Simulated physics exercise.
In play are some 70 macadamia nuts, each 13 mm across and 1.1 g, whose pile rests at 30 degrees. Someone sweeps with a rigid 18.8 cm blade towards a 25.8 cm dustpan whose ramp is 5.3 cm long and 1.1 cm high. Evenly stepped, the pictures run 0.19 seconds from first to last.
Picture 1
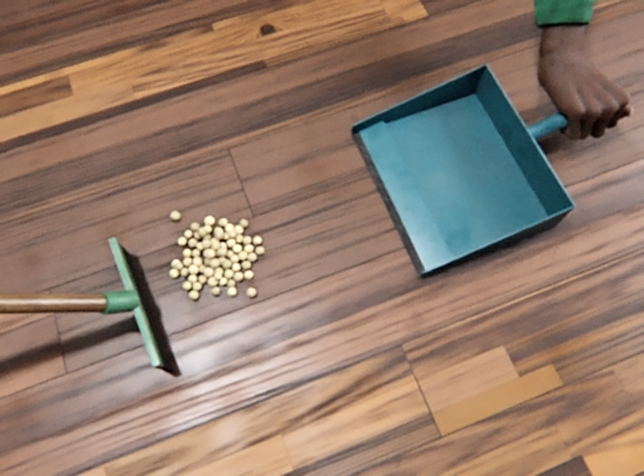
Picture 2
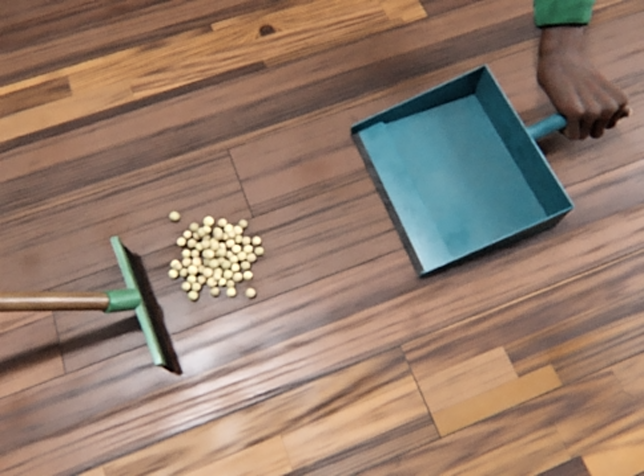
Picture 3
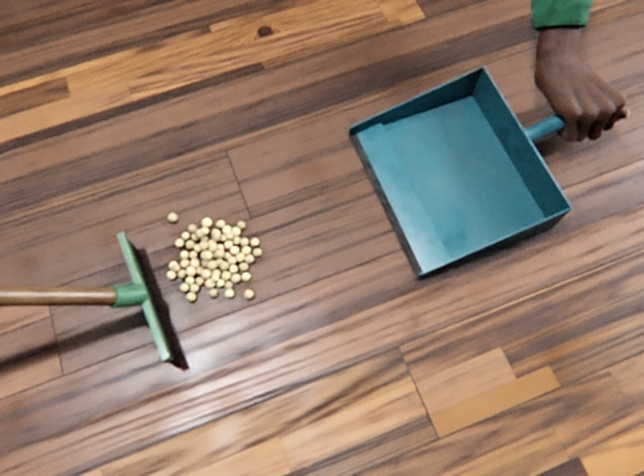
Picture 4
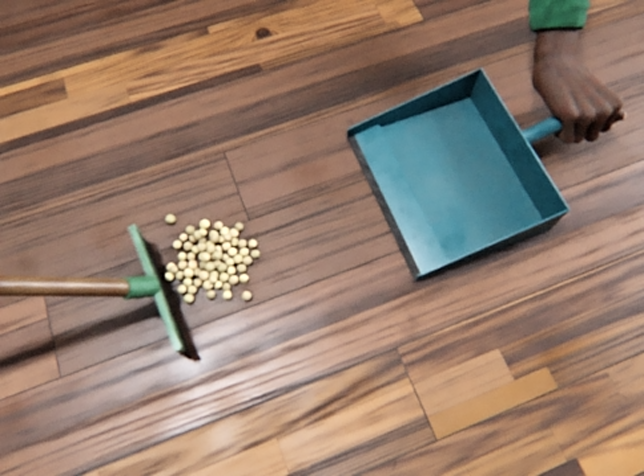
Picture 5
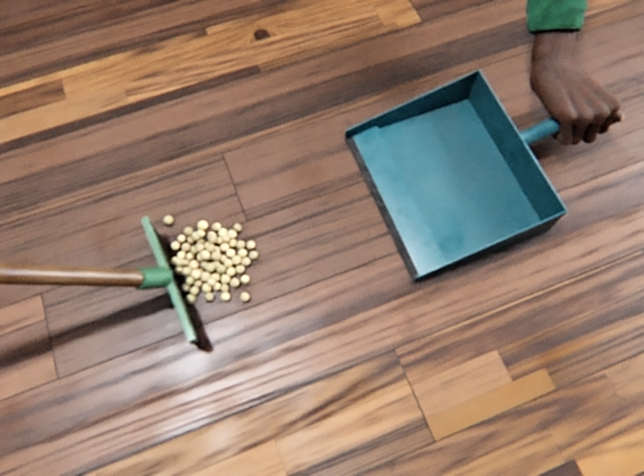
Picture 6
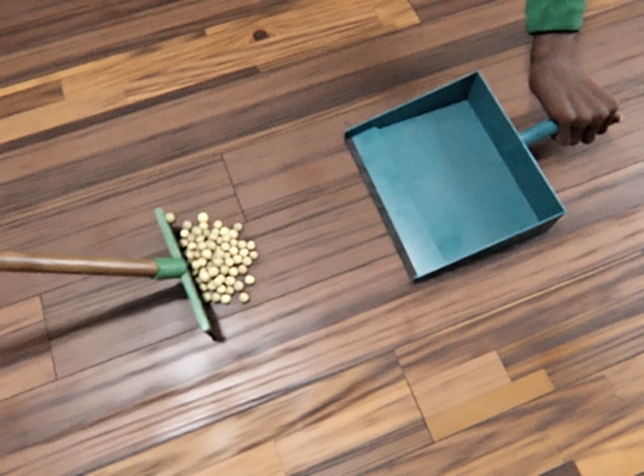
On a wooden floor, a green blade slides right and nudges a pile of round nuts.
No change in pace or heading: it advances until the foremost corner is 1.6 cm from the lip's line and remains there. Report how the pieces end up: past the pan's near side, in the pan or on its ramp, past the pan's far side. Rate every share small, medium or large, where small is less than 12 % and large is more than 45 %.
Ratings - past the pan's near side: Small; in the pan or on its ramp: Medium; past the pan's far side: Medium.
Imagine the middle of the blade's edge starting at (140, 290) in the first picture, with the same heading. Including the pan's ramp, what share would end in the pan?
30 %.
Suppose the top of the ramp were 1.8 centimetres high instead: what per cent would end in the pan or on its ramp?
I'd put it near 30 per cent, ramp counted.
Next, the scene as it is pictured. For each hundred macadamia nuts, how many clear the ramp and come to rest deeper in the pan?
Estimate: About 5 %.
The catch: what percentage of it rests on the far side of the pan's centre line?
90 per cent.
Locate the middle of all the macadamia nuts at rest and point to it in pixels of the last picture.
In the last view, approximately (361, 170).
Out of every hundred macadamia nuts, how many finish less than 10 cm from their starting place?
I'd estimate roughly 0 per cent.
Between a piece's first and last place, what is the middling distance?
Roughly 28 cm.
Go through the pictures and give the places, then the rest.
The first picture shows blade from (158, 364) to (116, 244), moved 0.0 cm, 0 of the pieces shifted so far; middle of the pieces at (217, 254); pan at (461, 175).
The second picture shows blade from (160, 363) to (117, 243), moved 0.4 cm, 0 of the pieces shifted so far; middle of the pieces at (216, 254).
The third picture shows blade from (167, 358) to (124, 238), moved 1.7 cm, 0 of the pieces shifted so far; middle of the pieces at (214, 255).
The fourth picture shows blade from (180, 349) to (135, 231), moved 3.9 cm, 0 of the pieces shifted so far; middle of the pieces at (212, 257).
The fifth picture shows blade from (193, 339) to (148, 223), moved 6.2 cm, 21 of the pieces shifted so far; middle of the pieces at (210, 258).
The sixth picture shows blade from (207, 329) to (161, 214), moved 8.5 cm, 58 of the pieces shifted so far; middle of the pieces at (213, 258); pan at (453, 180).
Then, 0.23 s after the last picture, middle of the blade 16 cm from the lip; 0 % over the lip, far side 5 %, near side 0 %.
Then, 0.39 s after the last picture, middle of the blade 7 cm from the lip; 0 % over the lip, far side 15 %, near side 0 %.
Then, 0.67 s after the last picture, middle of the blade 2 cm from the lip; 45 % over the lip, far side 20 %, near side 0 %.
In the end, near side 0 %, pan 35 %, far side 20 %, in front of the lip or behind the blade 45 %.
